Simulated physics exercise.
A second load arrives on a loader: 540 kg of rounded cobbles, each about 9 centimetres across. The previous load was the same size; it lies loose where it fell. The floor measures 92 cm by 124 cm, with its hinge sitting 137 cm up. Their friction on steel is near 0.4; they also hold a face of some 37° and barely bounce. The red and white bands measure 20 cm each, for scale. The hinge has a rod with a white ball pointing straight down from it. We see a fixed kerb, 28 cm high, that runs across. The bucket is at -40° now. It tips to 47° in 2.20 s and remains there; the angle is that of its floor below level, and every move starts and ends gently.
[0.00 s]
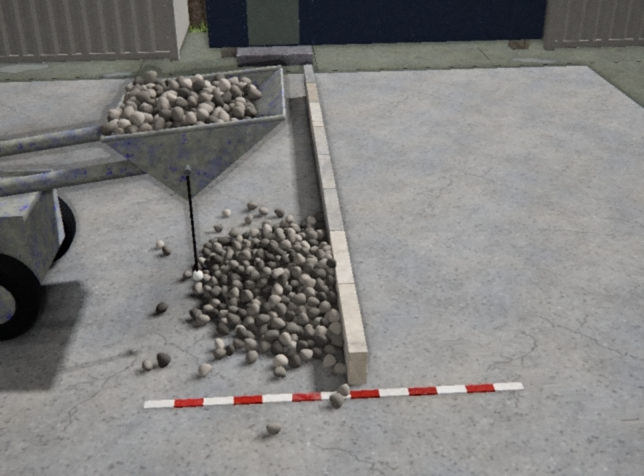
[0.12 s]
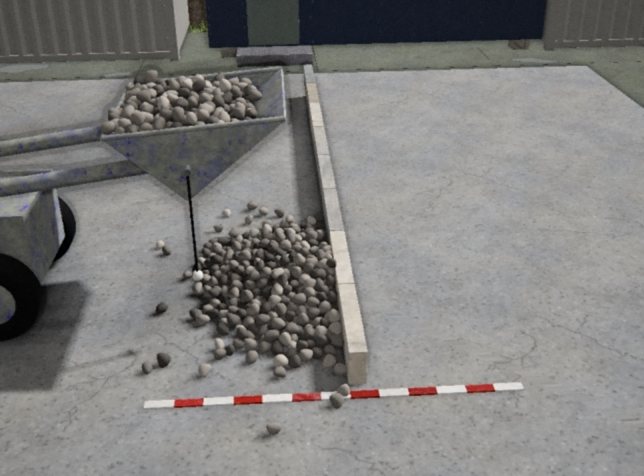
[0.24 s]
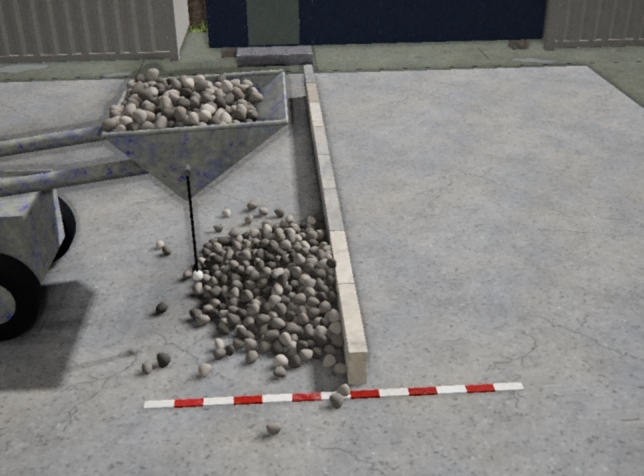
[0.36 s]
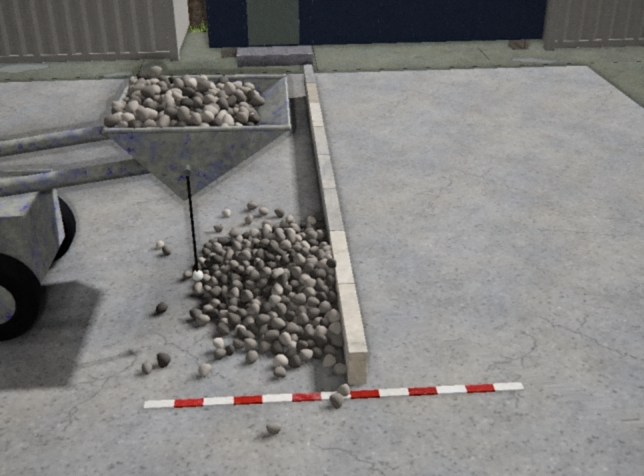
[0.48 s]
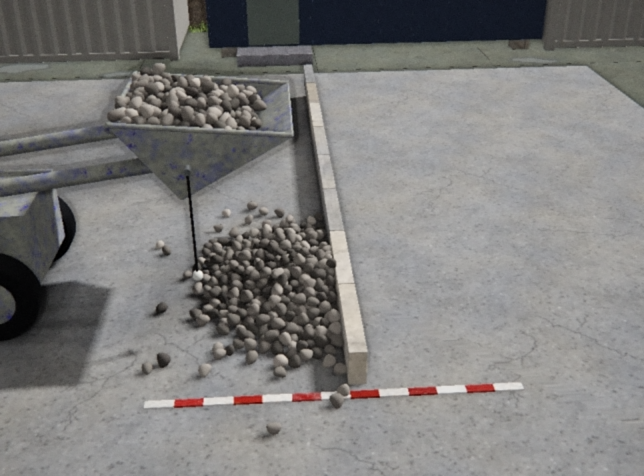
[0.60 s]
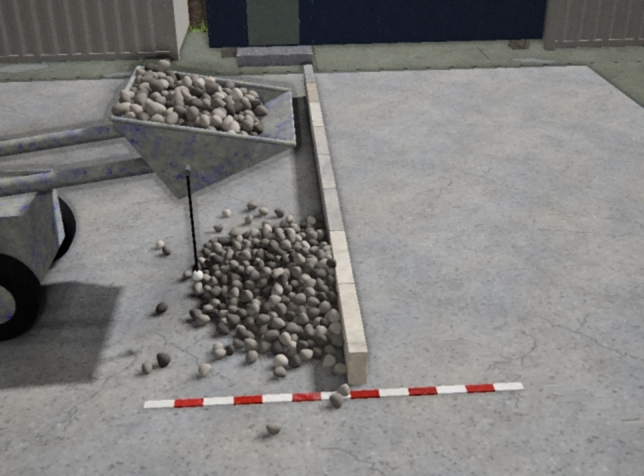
Concrete yard with a low kerb, a wheeled loader's raised bucket of rounded stones slowly tilting forward above a loose stone pile.
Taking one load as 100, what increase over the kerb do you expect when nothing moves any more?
11 out of 100.
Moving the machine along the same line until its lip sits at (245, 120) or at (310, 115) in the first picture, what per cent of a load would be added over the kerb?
Some 0 percent, and then 40 percent.
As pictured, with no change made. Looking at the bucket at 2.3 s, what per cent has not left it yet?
Some 5 percent, roughly.
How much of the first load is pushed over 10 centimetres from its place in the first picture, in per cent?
Close to 5 in a hundred of them.
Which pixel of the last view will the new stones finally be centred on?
Centre: Approx. (300, 261).
After 1.6 s the floor is at 33°; in per cent of one load, 82 in the bucket, 118 on this side of the kerb; the foremost stones are at (331, 288).
After 2.3 s the floor is at 47°; in per cent of one load, 3 in the bucket, 189 on this side of the kerb, 8 over the kerb; the foremost stones are at (410, 262).
After 2.7 s the floor is at 47°; in per cent of one load, 0 in the bucket, 189 on this side of the kerb, 11 over the kerb; the foremost stones are at (453, 269).
After 5.4 s the floor is at 47°; in per cent of one load, 0 in the bucket, 189 on this side of the kerb, 11 over the kerb; the foremost stones are at (484, 270). Net gain over the kerb, 11.
